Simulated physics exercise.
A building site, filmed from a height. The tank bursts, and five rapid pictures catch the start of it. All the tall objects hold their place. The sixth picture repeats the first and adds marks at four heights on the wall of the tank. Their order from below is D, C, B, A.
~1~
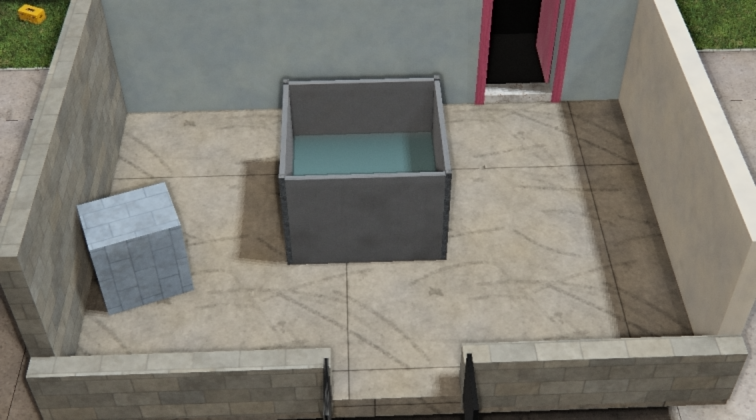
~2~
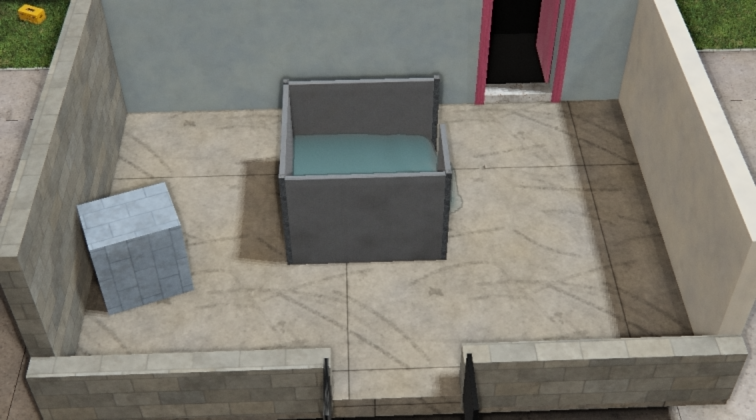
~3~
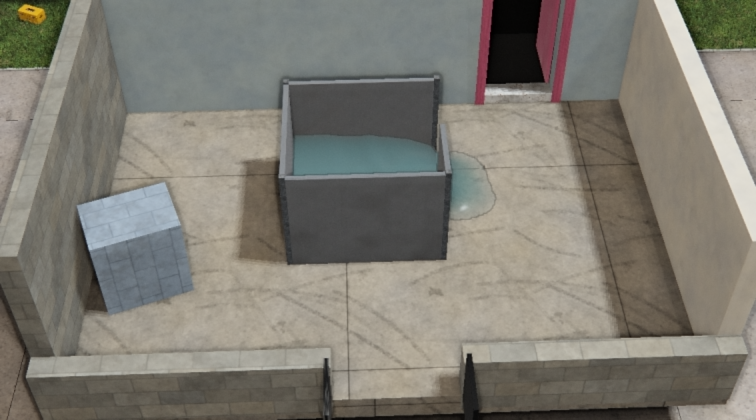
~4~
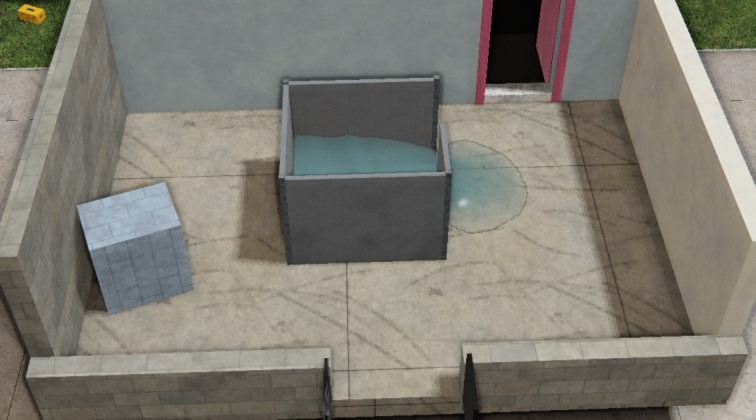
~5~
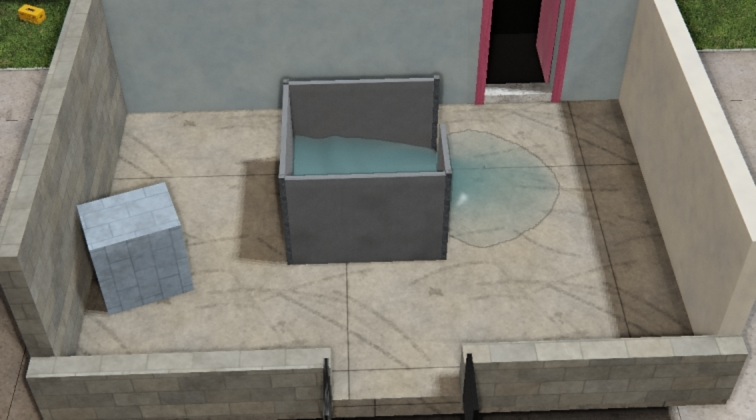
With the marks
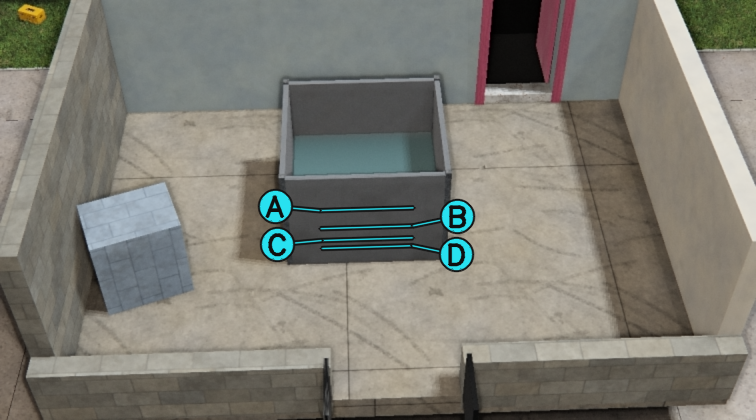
A gray tank's right side opens and water flows out, spreading rightward across the ground.
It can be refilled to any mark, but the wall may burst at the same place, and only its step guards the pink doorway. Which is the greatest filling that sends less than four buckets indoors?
Take B.
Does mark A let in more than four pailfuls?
Yes, that goes wrong.
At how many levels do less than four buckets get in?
Three of them.
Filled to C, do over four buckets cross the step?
No, that is safe.
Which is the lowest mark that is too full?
Mark A.
On the marked copy, A at (366, 209); B at (366, 227); C at (367, 239); D at (367, 247); from the bottom up D, C, B, A.
With A, about 11 bucketfuls get in.
With B, a bucket or two gets in.
With C, nothing gets over.
With D, nothing gets over.
